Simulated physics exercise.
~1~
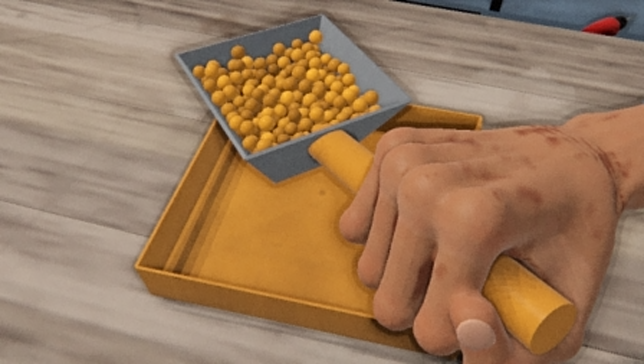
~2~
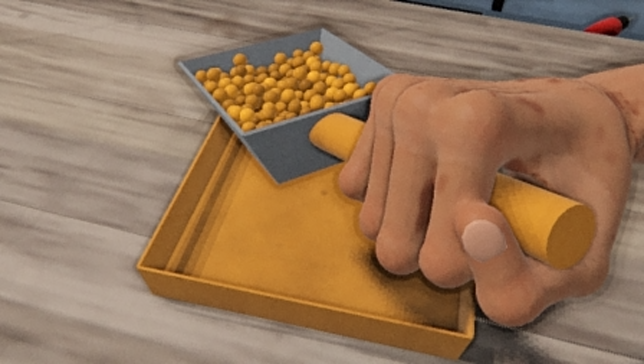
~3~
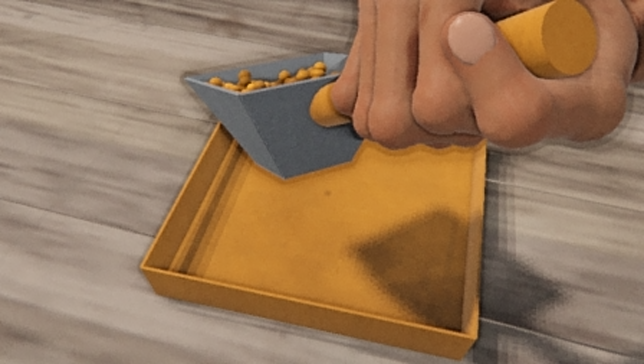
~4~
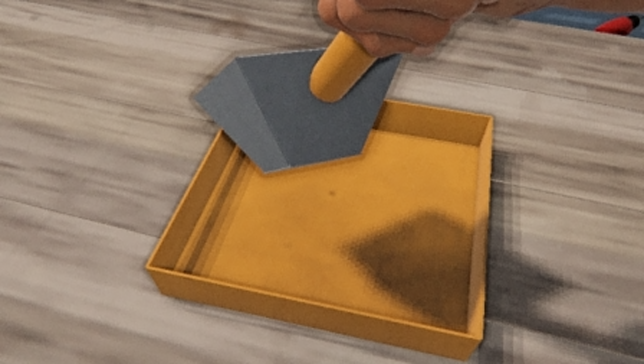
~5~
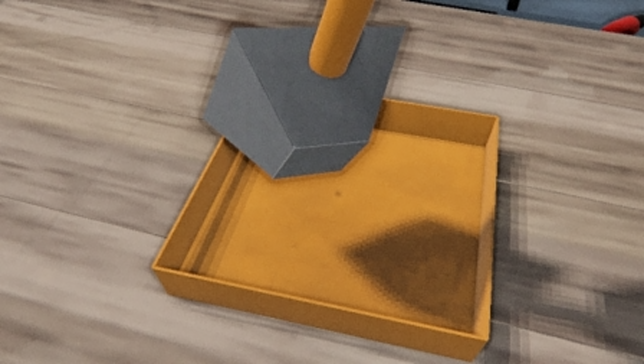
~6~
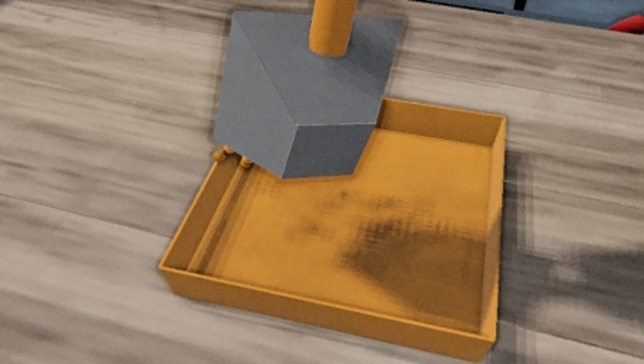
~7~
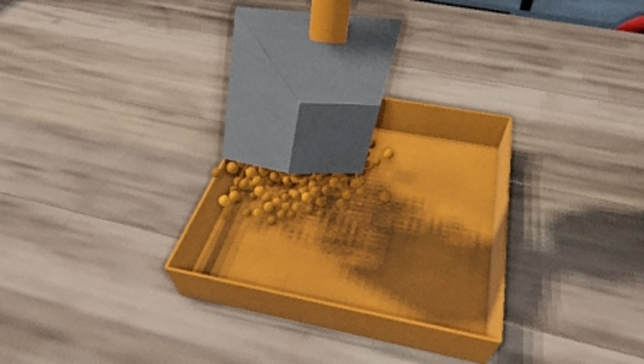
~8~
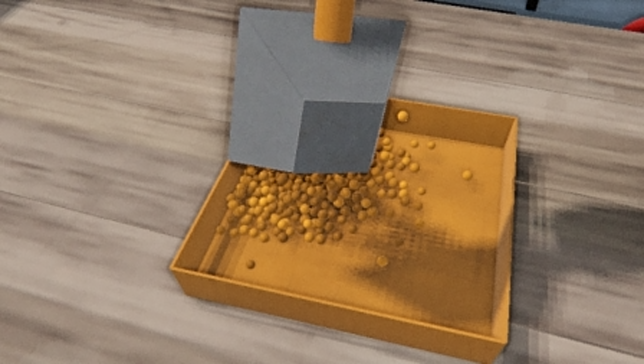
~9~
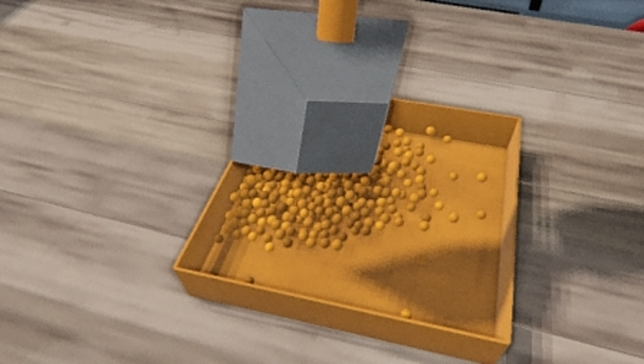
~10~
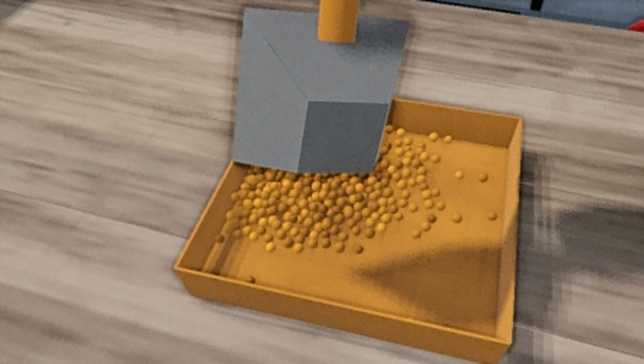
A gray scoop held by a hand tips over, pouring yellow kernels into the tray below.
